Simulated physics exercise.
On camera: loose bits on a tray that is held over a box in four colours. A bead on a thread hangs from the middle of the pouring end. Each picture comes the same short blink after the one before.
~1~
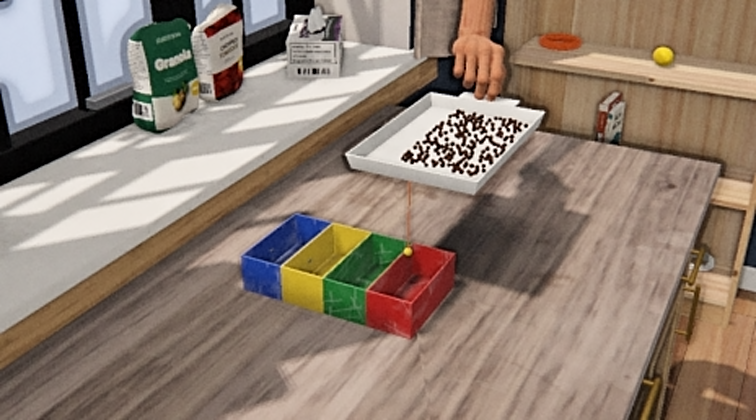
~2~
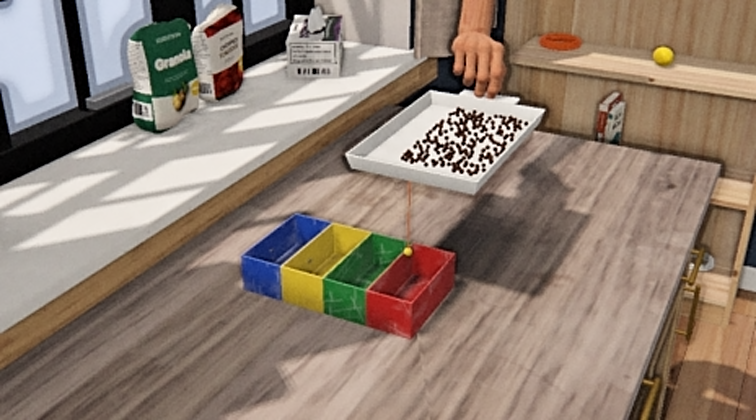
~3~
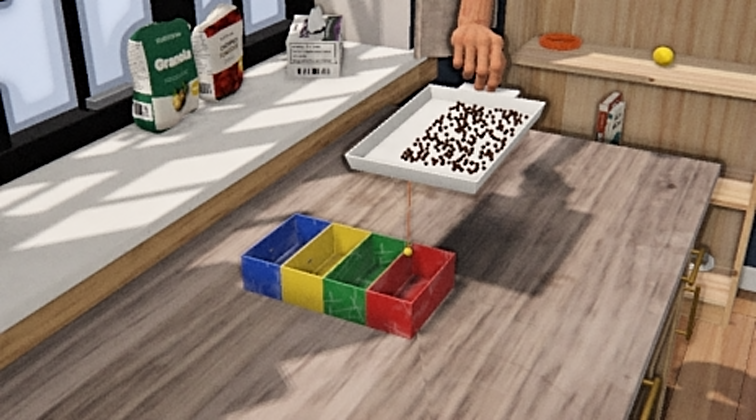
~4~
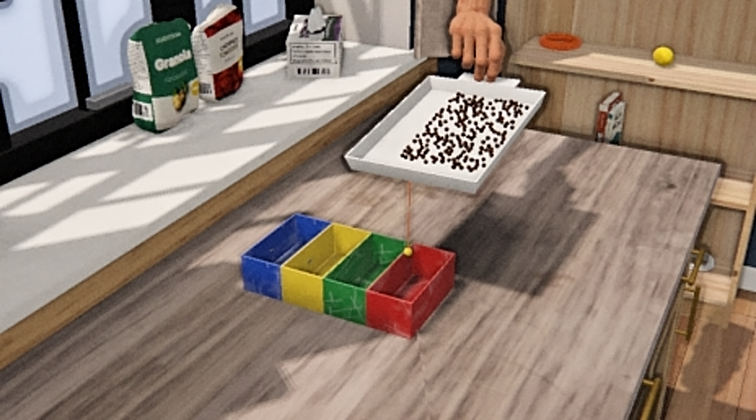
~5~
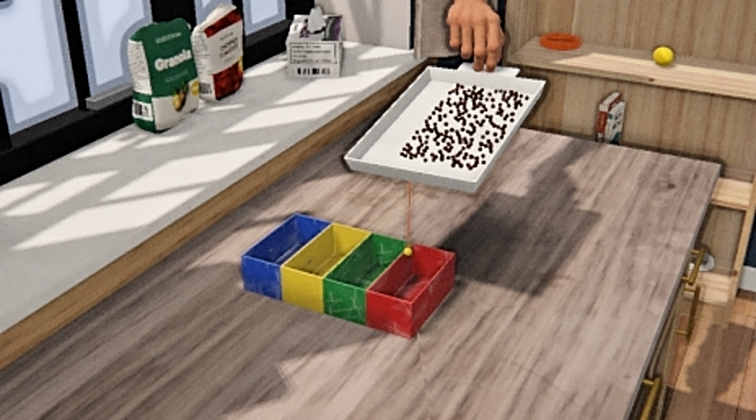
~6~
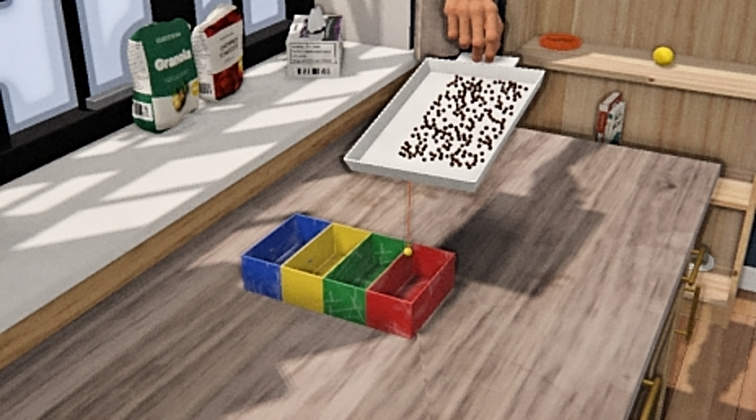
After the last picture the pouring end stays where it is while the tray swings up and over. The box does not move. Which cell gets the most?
Fullest: The green cell.
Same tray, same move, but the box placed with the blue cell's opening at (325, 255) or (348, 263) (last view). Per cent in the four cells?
In turn 100 and 100 in a hundred.
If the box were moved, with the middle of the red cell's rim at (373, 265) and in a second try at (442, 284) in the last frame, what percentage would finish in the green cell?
Roughly 30 per cent, and 30 per cent.
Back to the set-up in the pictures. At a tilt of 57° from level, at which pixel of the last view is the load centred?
Around (396, 169).
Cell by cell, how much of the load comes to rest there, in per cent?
About: Blue cell 0, yellow cell 20, green cell 40, red cell 30 per cent.
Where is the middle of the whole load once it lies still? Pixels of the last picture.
Around (357, 302).
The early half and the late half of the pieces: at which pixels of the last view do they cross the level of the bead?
The first part at (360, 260); the rest at (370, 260).
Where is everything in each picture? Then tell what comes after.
The first picture shows corners of the pouring end (352, 153) and (475, 179), level; middle of the load (464, 140), allspice berries; bead on its thread (408, 252); blue cell (262, 275); yellow cell (302, 286); green cell (345, 298); red cell (389, 311).
The second picture shows corners of the pouring end (352, 154) and (474, 179), level; middle of the load (464, 139).
The third picture shows corners of the pouring end (351, 154) and (474, 179), tipped barely, lowest at the left corner; middle of the load (465, 135).
The fourth picture shows corners of the pouring end (351, 155) and (474, 179), tipped a little, lowest at the left corner; middle of the load (464, 129).
The fifth picture shows corners of the pouring end (350, 156) and (473, 179), tipped a little, lowest at the left corner; middle of the load (464, 124).
The sixth picture shows corners of the pouring end (350, 157) and (472, 179), tipped a little, lowest at the left corner; middle of the load (463, 119); blue cell (262, 275); yellow cell (302, 286); green cell (345, 298); red cell (389, 311).
Just after the last frame, tray tipped steeply; almost all on the tray; just a few in the yellow cell; just a few in the red cell; just a few in the green cell; just a few falling or outside the box.
A moment on, tray tipped right over; roughly two thirds on the tray; about a tenth in the yellow cell; about a tenth in the green cell; just a few in the red cell; roughly a quarter falling or outside the box.
Further on, tray tipped past a quarter turn; roughly half in the green cell; roughly a quarter in the red cell; roughly a quarter in the yellow cell; just a few in the blue cell; about a tenth falling or outside the box.
When it is over, tray tipped past a quarter turn; roughly half in the green cell; roughly a quarter in the red cell; roughly a quarter in the yellow cell; just a few in the blue cell; about a tenth outside the box.
